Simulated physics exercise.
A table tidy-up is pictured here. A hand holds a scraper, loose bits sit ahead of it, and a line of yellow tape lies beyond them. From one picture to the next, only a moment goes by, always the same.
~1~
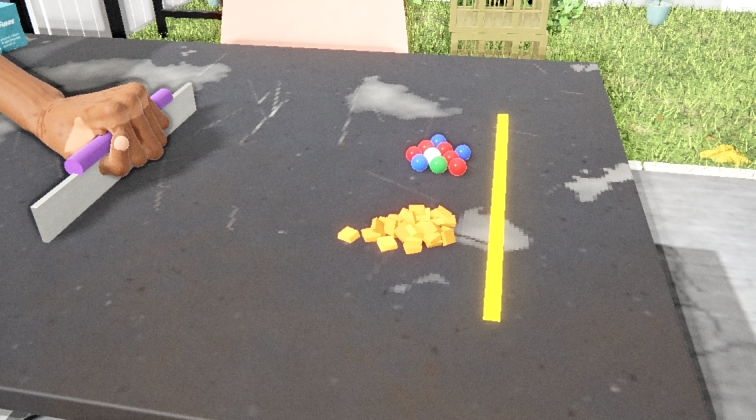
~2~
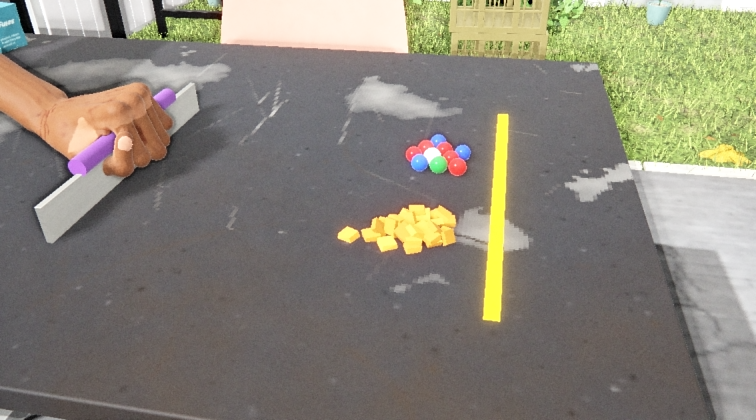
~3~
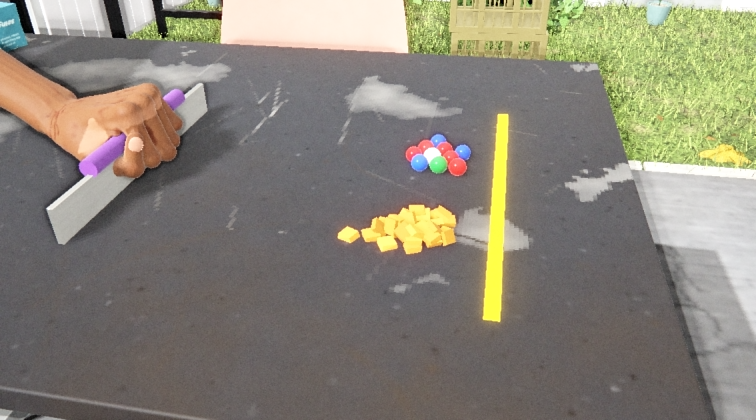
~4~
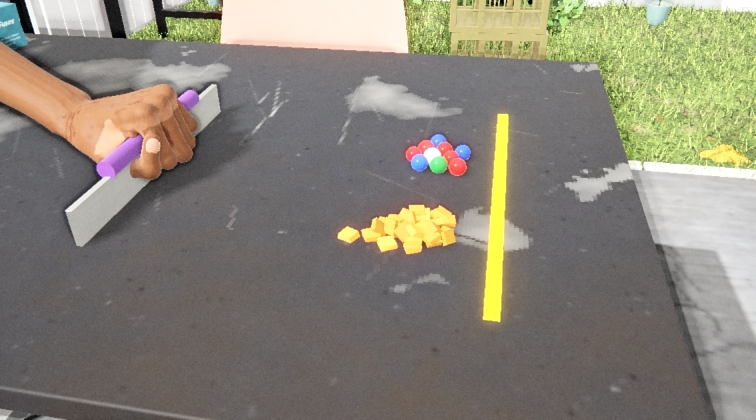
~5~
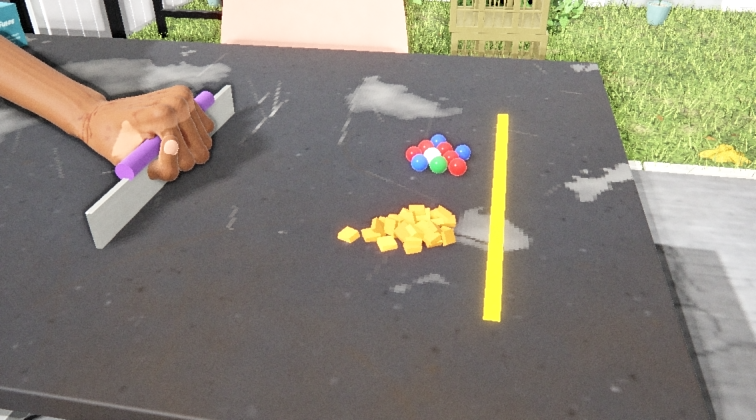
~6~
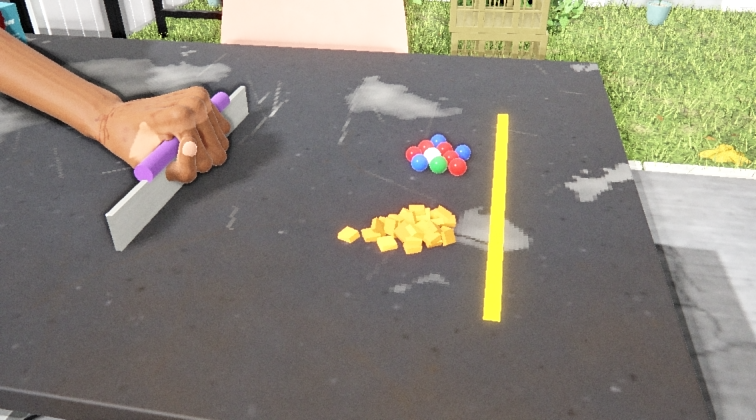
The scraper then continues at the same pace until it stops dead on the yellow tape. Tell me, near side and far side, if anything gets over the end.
Outcome: The near lot is safe; the far lot goes partly overboard.
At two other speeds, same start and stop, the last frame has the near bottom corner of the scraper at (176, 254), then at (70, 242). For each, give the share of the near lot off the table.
0 %, then 0 %.
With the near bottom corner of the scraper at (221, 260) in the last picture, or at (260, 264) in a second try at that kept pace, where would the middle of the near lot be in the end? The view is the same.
Try 1: (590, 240); try 2: (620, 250).
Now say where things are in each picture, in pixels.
In the first picture, scraper at (54, 211), at rest; yellow tape at (503, 121), well back from the edge; edge at (645, 209); near lot at (418, 230), some small crackers; far lot at (432, 156), a few glass marbles.
In the second picture, scraper at (58, 212); far lot at (432, 156).
In the third picture, scraper at (69, 213); near lot at (418, 230).
In the fourth picture, scraper at (87, 215); far lot at (432, 156).
In the fifth picture, scraper at (106, 217); near lot at (418, 230).
In the sixth picture, scraper at (126, 219); yellow tape at (503, 121); edge at (645, 209); near lot at (418, 230); far lot at (432, 156).
Then, 0.53 s after the last picture, scraper still moving, near (348, 151); near lot all on the table, its front near (448, 237); far lot all on the table, its front near (463, 153).
Then, 1.08 s after the last picture, scraper stopped at the yellow tape; near lot all on the table, its front near (577, 260); far lot all on the table, its front near (564, 148).
Then, 1.36 s after the last picture, scraper stopped at the yellow tape; near lot all on the table, its front near (578, 260); far lot all on the table, its front near (632, 147).
At rest, scraper stopped at the yellow tape; near lot all on the table, its front near (578, 260); far lot all over the edge.
